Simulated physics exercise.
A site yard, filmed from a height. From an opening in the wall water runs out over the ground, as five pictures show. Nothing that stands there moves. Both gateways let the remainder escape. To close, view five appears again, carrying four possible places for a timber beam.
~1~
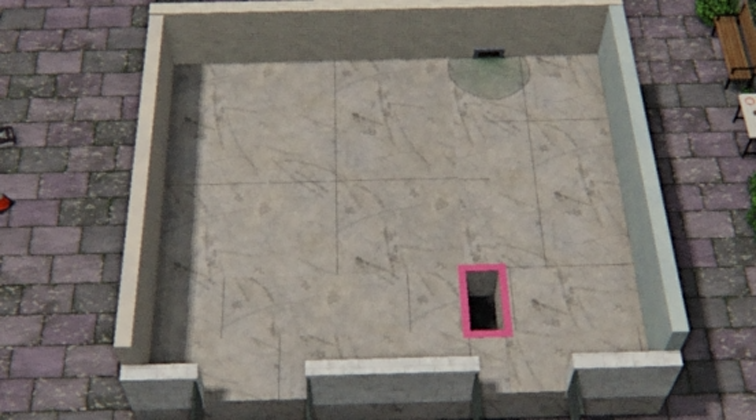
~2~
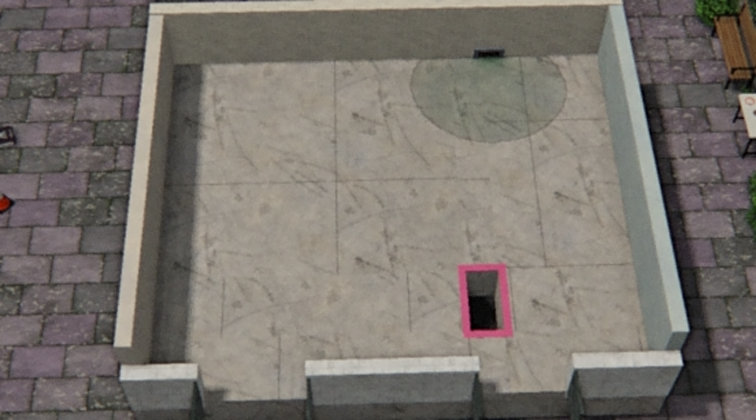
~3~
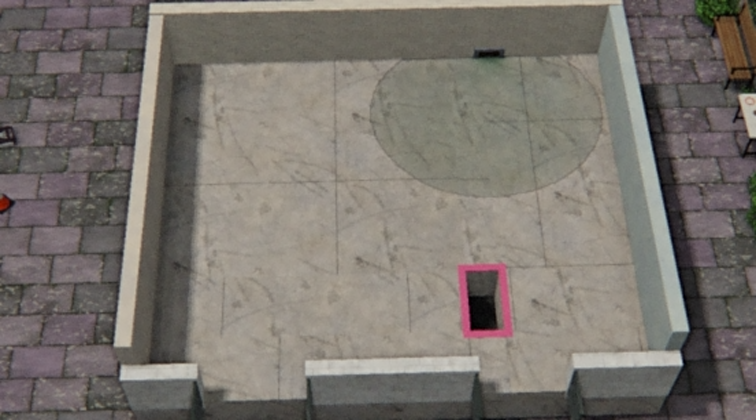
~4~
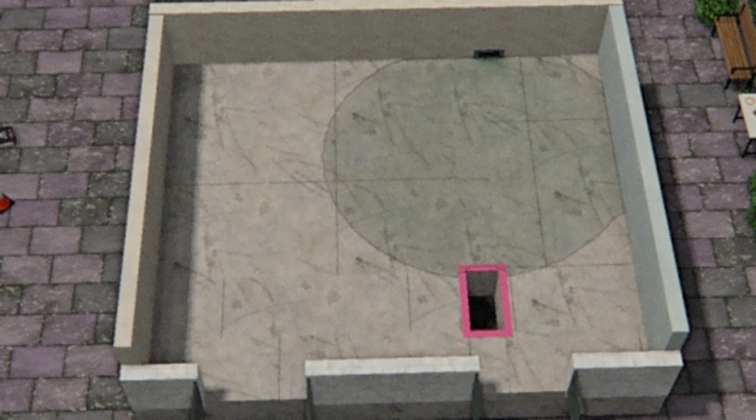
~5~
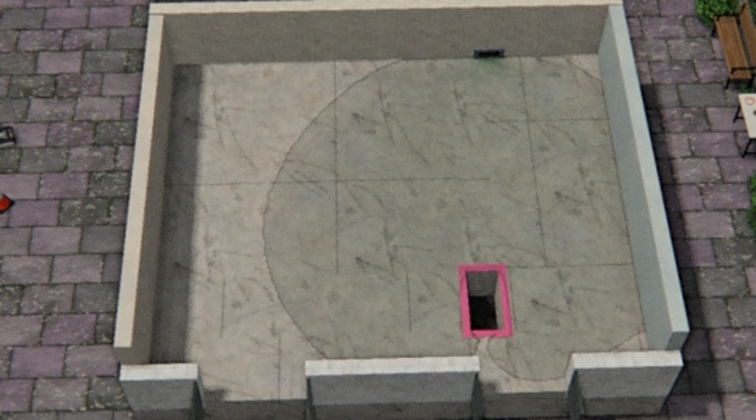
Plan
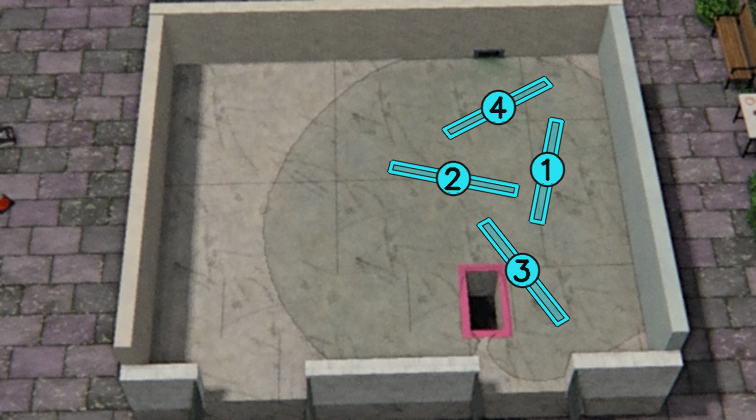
A greenish wet patch spreads across the pale stone floor of a low-walled yard, seen from a fixed view high above. A small dark outlet sits at the back wall, right of centre, with a pink-rimmed rectangular pit nearer the front, gaps in the front wall, and purplish paving outside. The rounded patch grows from the outlet, widens to the right wall, then surrounds the pit and enters it.
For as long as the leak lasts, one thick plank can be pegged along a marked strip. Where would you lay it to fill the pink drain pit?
Take 1.
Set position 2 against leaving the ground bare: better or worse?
Position 2 is worse.
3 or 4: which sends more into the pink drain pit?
The answer is 3.
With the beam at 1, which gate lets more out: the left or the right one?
More leaves on the left.
On the marked copy, 1 from (537, 221) to (556, 120); 2 from (391, 166) to (516, 190); 3 from (484, 222) to (562, 321); 4 from (447, 133) to (547, 82).
With 1, about 23 % of the stream goes into the pink drain pit, about 76 % out by the gates.
With 2, about 10 % of the stream goes into the pink drain pit, about 89 % out by the gates.
With 3, about 13 % of the stream goes into the pink drain pit, about 87 % out by the gates.
With 4, about 8 % of the stream goes into the pink drain pit, about 92 % out by the gates.
